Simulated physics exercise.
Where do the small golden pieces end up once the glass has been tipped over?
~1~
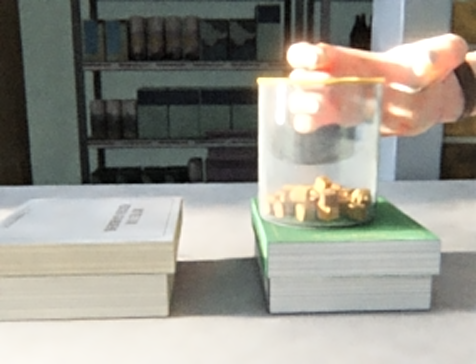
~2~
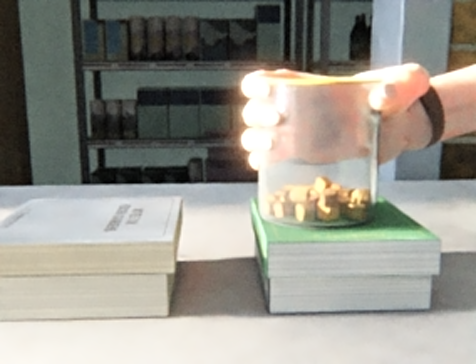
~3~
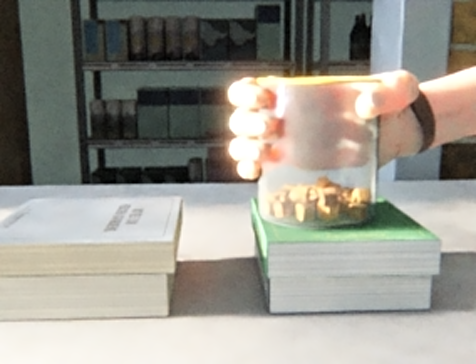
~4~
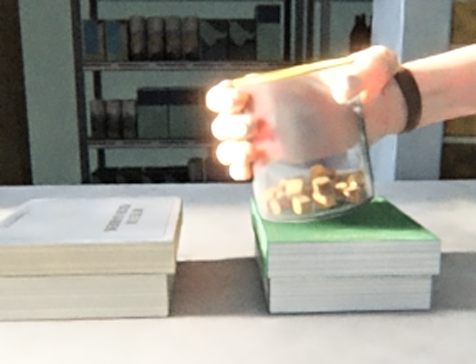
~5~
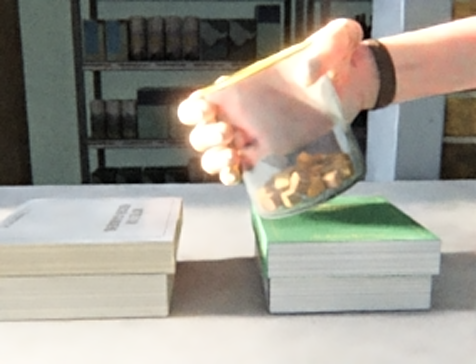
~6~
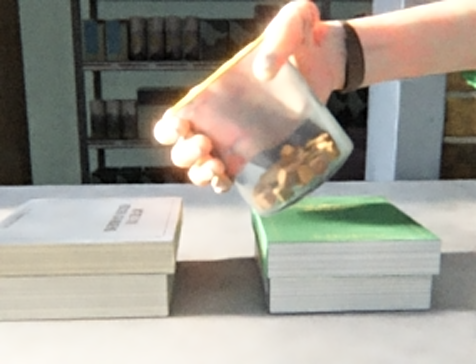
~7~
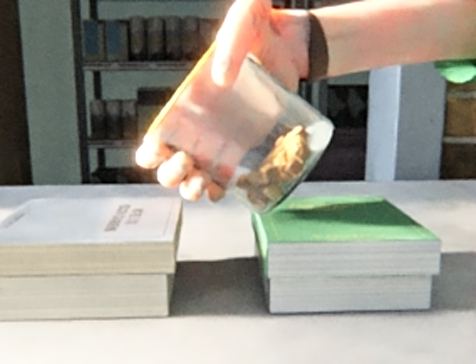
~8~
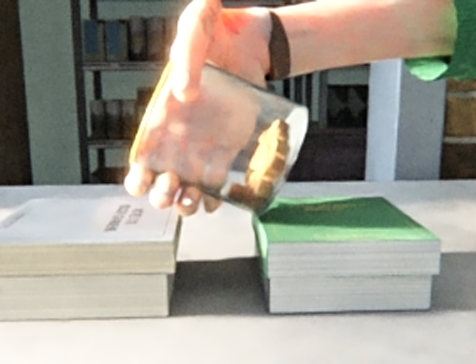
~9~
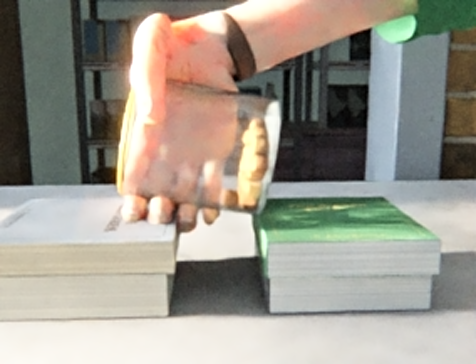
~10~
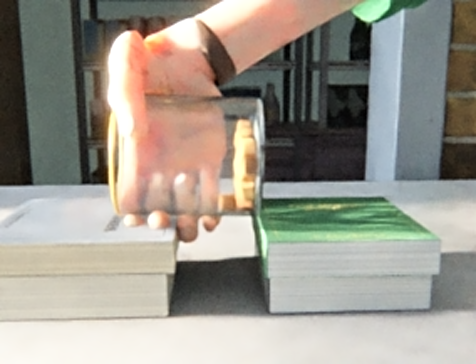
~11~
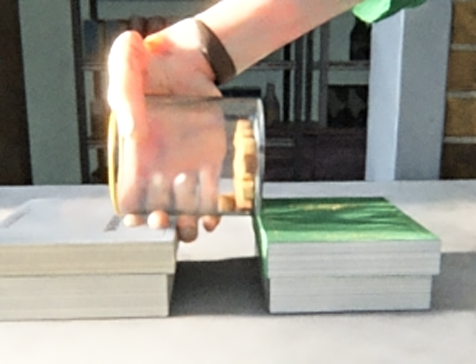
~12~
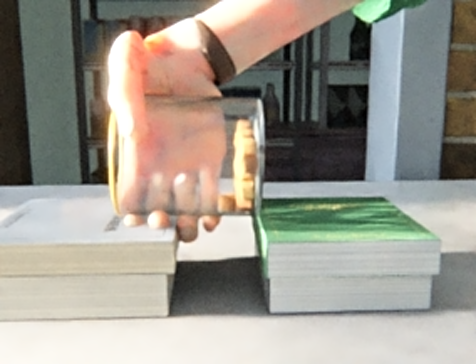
They stay inside the glass, gathered at its closed end on the right, and none spill past the rim.
